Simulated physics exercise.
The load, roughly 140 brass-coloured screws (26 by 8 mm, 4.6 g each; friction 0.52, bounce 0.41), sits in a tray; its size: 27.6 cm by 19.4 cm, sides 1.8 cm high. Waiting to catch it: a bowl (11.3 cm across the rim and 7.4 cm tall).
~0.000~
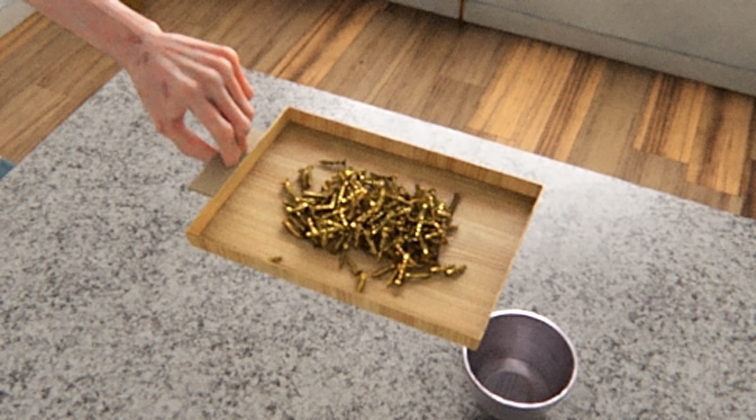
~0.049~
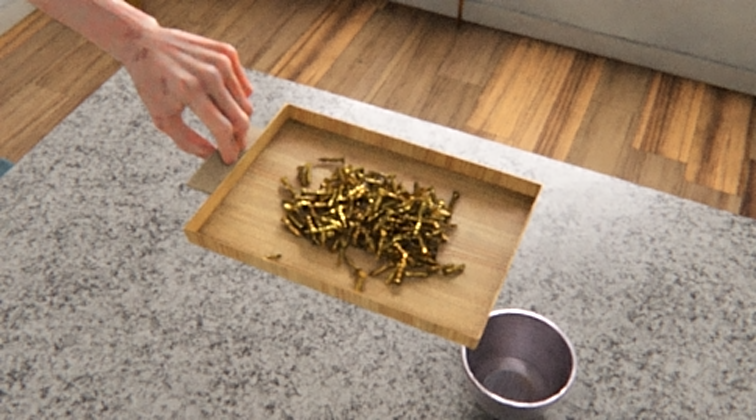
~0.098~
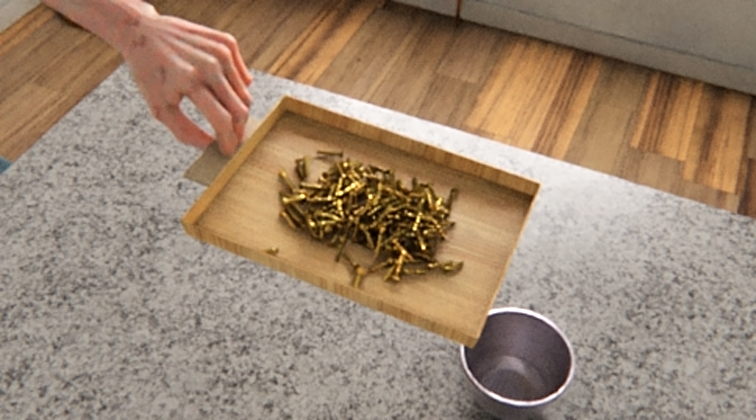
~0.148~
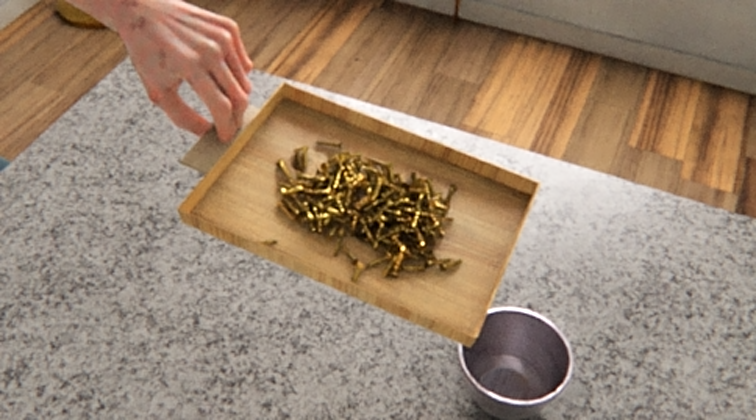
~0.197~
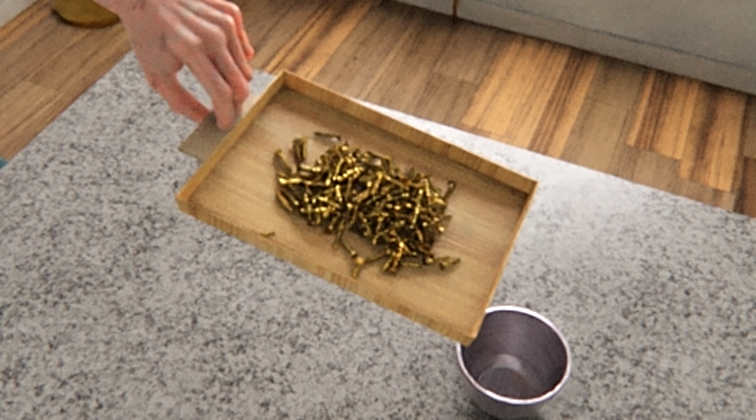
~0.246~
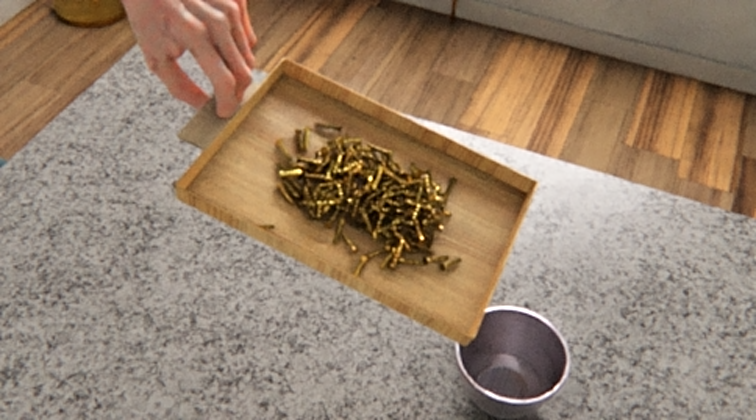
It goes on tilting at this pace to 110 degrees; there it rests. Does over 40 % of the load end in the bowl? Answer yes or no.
Share that ends inside, set against 40 %: Yes.
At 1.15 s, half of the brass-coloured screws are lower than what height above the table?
Some 22 cm.
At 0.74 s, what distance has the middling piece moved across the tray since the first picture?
About 9 cm.
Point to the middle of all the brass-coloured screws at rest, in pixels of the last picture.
Near (507, 395).
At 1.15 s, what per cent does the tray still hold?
About 60 per cent.
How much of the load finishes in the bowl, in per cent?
Roughly 60 per cent.
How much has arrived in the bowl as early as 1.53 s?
Some 50 per cent.
Then, at 0.74 s, tilt 46 degrees; tray 100 %; middle of all pieces on or above the table near (466, 231).
After 1.15 s, tilt 74 degrees; bowl 20 %, outside 5 %, tray 60 %, in the air 15 %; middle of all pieces on or above the table near (505, 304).
Then, at 1.53 s, tilt 99 degrees; bowl 50 %, outside 15 %, tray 20 %, in the air 15 %; middle of all pieces on or above the table near (512, 367).
After 1.90 s, tilt 110 degrees; bowl 60 %, outside 35 %; middle of all pieces on or above the table near (513, 404).
By 3.0 s all is still; bowl 60 %, outside 40 %.
